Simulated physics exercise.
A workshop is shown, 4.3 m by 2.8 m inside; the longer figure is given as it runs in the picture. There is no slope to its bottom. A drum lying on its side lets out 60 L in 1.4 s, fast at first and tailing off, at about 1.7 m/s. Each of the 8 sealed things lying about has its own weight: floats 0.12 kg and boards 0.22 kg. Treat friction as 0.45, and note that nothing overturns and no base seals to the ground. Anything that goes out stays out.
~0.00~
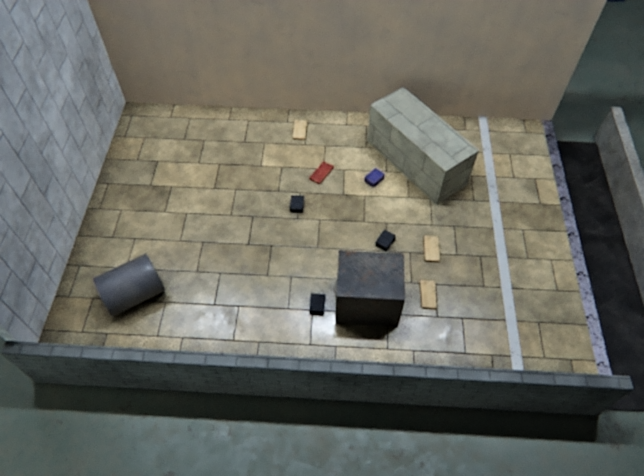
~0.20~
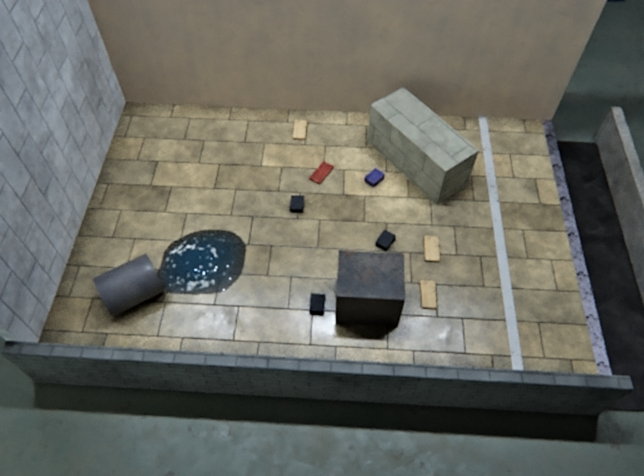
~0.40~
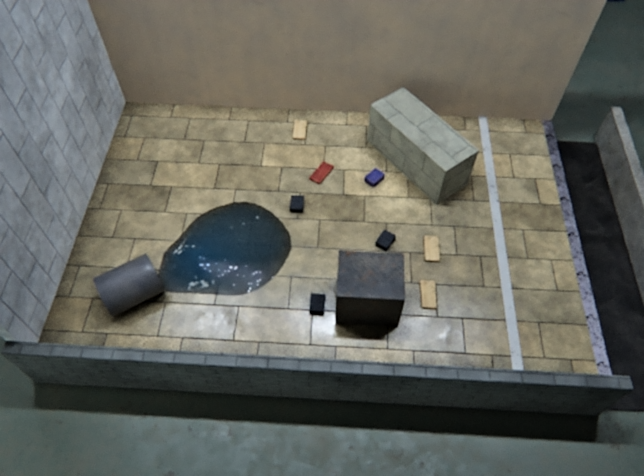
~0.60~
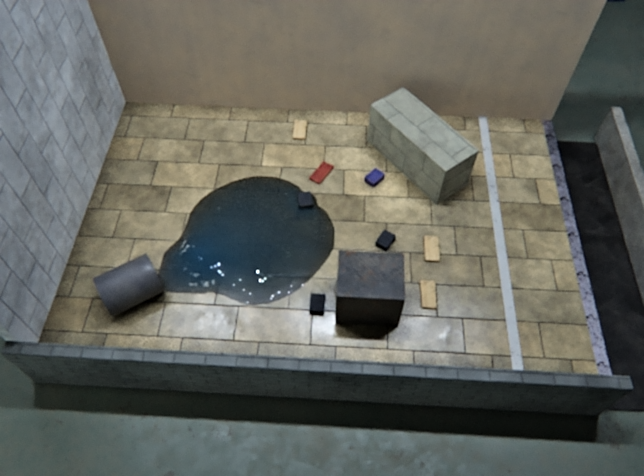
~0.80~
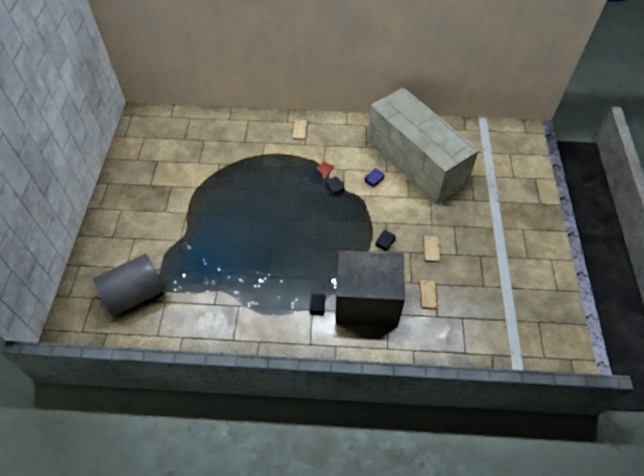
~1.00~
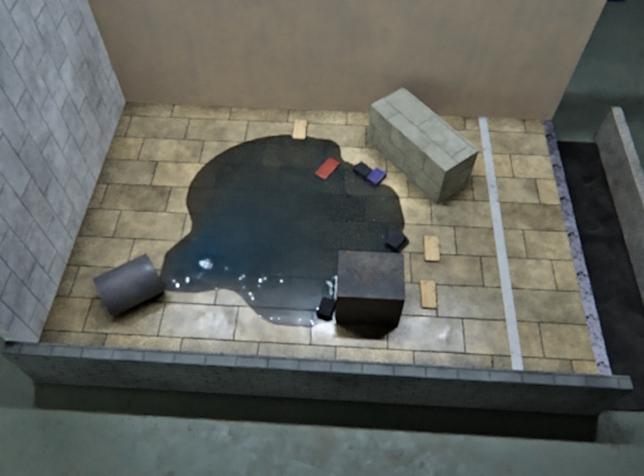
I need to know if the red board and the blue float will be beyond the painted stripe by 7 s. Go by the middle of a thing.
Well, the red board does not go over, and the blue float does not go over.
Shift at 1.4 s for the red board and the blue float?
By then roughly 40 cm and 20 cm, respectively.
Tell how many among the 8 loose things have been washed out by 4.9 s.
The count by then is 2.
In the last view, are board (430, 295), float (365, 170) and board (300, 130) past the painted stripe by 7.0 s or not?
In that order: Short, not past, not past.
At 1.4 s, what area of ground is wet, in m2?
Near 4.0 m2 in all.
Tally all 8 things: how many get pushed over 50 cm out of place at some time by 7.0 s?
By my tally, 5.
After 1.4 s the red board is near (353, 150), 0.4 m from its start, afloat; the blue float is near (389, 165), 0.2 m from its start, afloat; 0 of 8 are over the mark; 5 afloat.
After 3.1 s the red board is near (380, 115), 0.9 m from its start, afloat; the blue float is near (387, 168), 0.1 m from its start, afloat; 2 of 8 are over the mark; 5 afloat.
After 4.9 s the red board is near (447, 132), 1.4 m from its start, aground; the blue float is near (367, 183), 0.1 m from its start, afloat; 2 of 8 are over the mark; 3 afloat.
After 7.0 s the red board is near (447, 132), 1.4 m from its start, aground; the blue float is near (363, 209), 0.4 m from its start, aground; 2 of 8 are over the mark; 0 afloat.
